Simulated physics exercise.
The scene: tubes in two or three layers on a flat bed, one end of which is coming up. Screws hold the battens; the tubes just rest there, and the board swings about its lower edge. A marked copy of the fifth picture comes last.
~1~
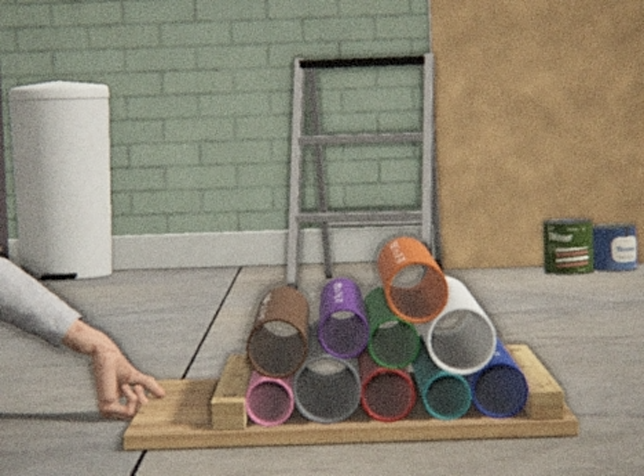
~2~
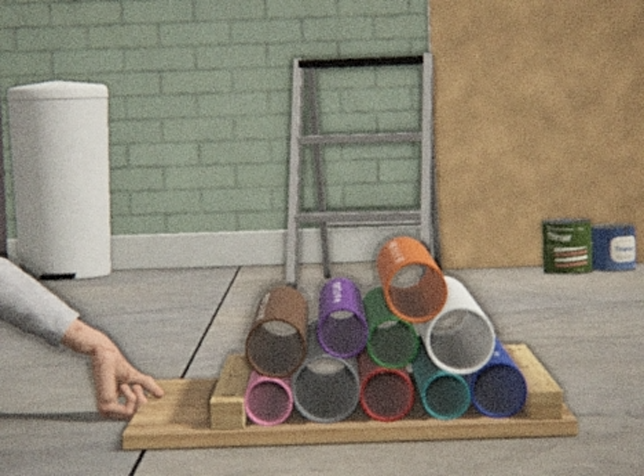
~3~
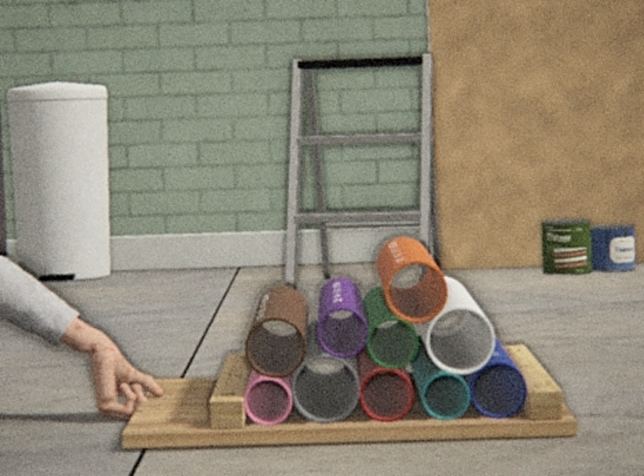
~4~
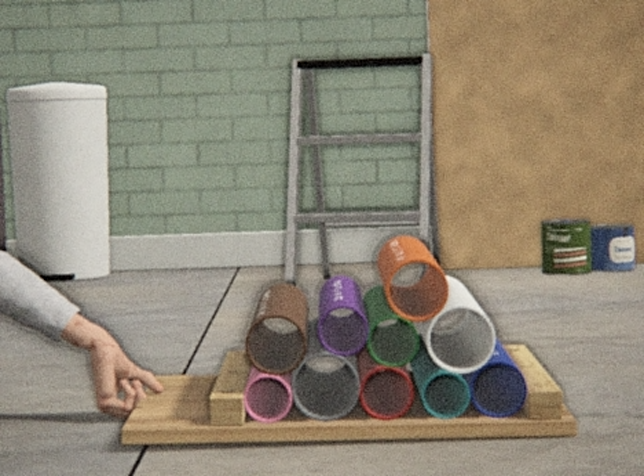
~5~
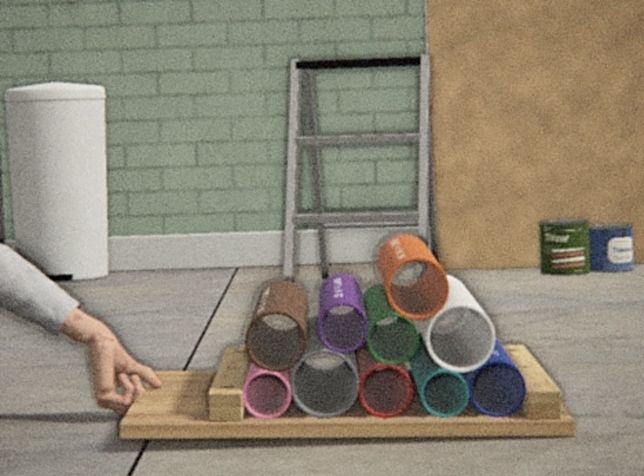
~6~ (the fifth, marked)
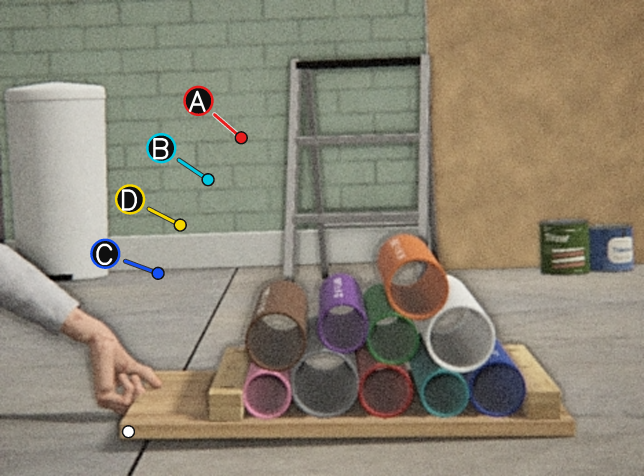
A hand at the left end of a wooden board barely moved, shifting its fingers slightly at the edge, while the stacked colourful tubes stayed in place between the wooden blocks.
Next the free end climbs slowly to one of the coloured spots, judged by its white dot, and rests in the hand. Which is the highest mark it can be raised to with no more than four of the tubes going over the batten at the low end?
Mark A is as high as it can go.
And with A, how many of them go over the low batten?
It comes to four.
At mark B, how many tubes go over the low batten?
At B the number is four.
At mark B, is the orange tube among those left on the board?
No, with B.
On the marked copy, A at (241, 138); B at (208, 180); C at (158, 273); D at (180, 225); the white dot at (128, 432).
Following A. Soon after the start, board at 22°.
Later, board at 42°.
In the end, board at 43°, four over the low batten (white, green, purple, orange).
As for the rest, B four over the low batten (white, green, purple, orange); C three over the low batten (white, green, orange); D four over the low batten (white, green, purple, orange).
